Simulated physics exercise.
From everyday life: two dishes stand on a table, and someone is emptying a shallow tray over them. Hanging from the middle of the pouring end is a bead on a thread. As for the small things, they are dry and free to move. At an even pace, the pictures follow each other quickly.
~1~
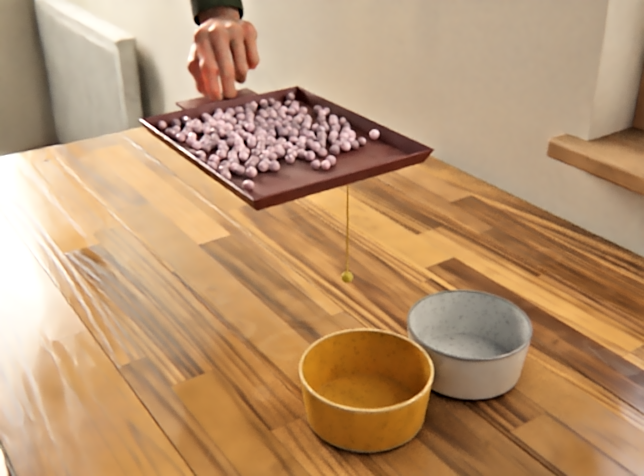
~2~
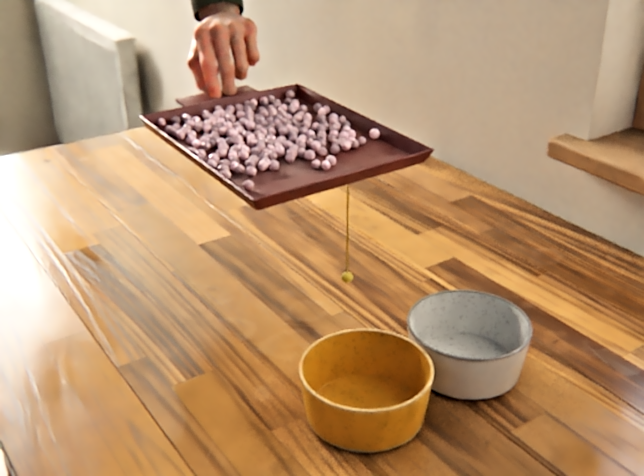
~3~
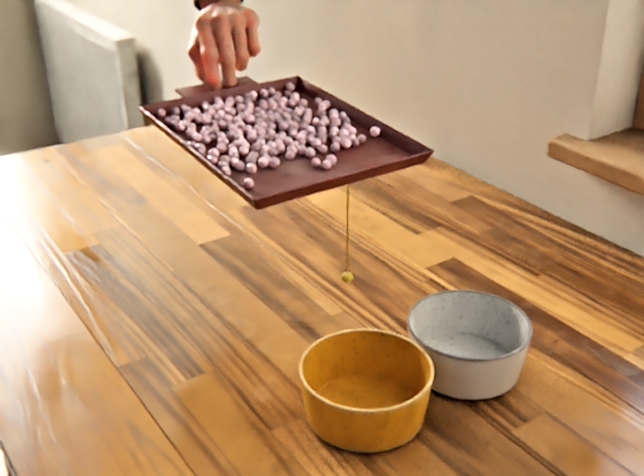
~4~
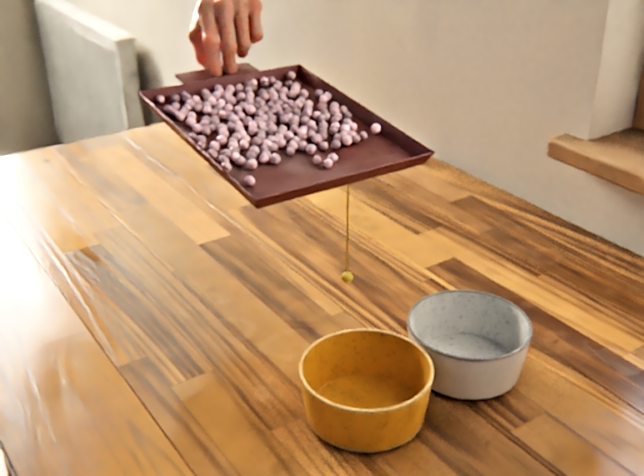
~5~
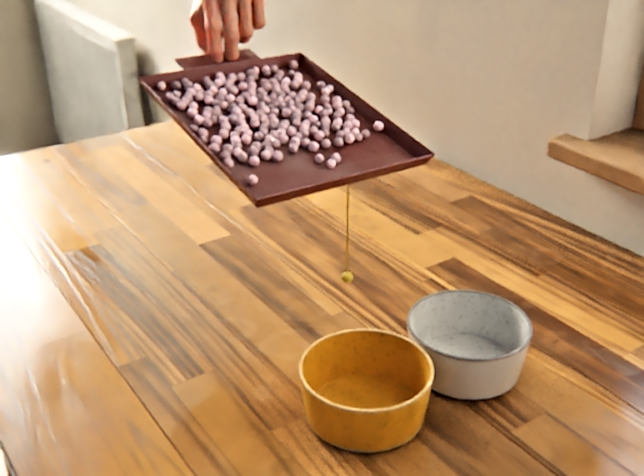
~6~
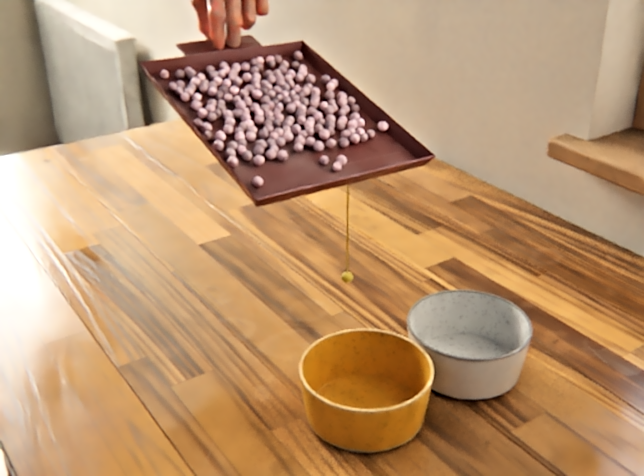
A dark red tray of small pinkish balls tilts as a hand raises its far end.
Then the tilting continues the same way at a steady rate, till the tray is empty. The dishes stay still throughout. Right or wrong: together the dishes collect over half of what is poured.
Wrong.
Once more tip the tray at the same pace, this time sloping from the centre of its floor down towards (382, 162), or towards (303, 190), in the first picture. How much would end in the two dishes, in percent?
Roughly 0 per cent, and 10 per cent.
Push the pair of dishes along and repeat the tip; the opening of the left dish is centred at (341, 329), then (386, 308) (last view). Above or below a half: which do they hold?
First try: A majority; second try: A majority.
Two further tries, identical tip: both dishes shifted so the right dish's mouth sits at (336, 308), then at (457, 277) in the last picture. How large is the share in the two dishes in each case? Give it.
It would be roughly 30 per cent, followed by roughly 90 per cent.
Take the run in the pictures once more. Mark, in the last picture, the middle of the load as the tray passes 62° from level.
Look close to (390, 298) in the last picture.
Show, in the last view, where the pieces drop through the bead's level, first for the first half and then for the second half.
First part (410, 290), rest (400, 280).
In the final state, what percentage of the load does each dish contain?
Estimate - left dish 10 percent, right dish 10 percent.
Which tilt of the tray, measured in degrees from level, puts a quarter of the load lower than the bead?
Approx. 50° from level.
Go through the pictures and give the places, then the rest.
In the first picture, corners of the pouring end near (256, 195) and (424, 148), level; middle of the load near (263, 134), sugar pearls; left dish near (407, 422); right dish near (511, 371); bead on its thread near (347, 277).
In the second picture, corners of the pouring end near (257, 195) and (424, 149), level; middle of the load near (263, 132).
In the third picture, corners of the pouring end near (257, 195) and (425, 149), tipped barely, lowest at the right corner; middle of the load near (263, 127).
In the fourth picture, corners of the pouring end near (258, 194) and (425, 151), tipped a little, lowest at the right corner; middle of the load near (263, 118).
In the fifth picture, corners of the pouring end near (258, 194) and (426, 152), tipped a little, lowest at the right corner; middle of the load near (265, 111).
In the sixth picture, corners of the pouring end near (259, 193) and (426, 153), tipped clearly, lowest at the right corner; middle of the load near (270, 106), the whole lot on the move; left dish near (407, 422); right dish near (511, 371).
Shortly afterwards, tray tipped steeply; near a third on the tray; a little in the left dish; a little in the right dish; near a third outside both; a little in the air.
Next, tray tipped past a quarter turn; a little in the left dish; a little in the right dish; the bulk outside both.
Some moments later, tray tipped past a quarter turn; a little in the left dish; a little in the right dish; the bulk outside both.
In the end, tray tipped past a quarter turn; a little in the left dish; a little in the right dish; the bulk outside both.
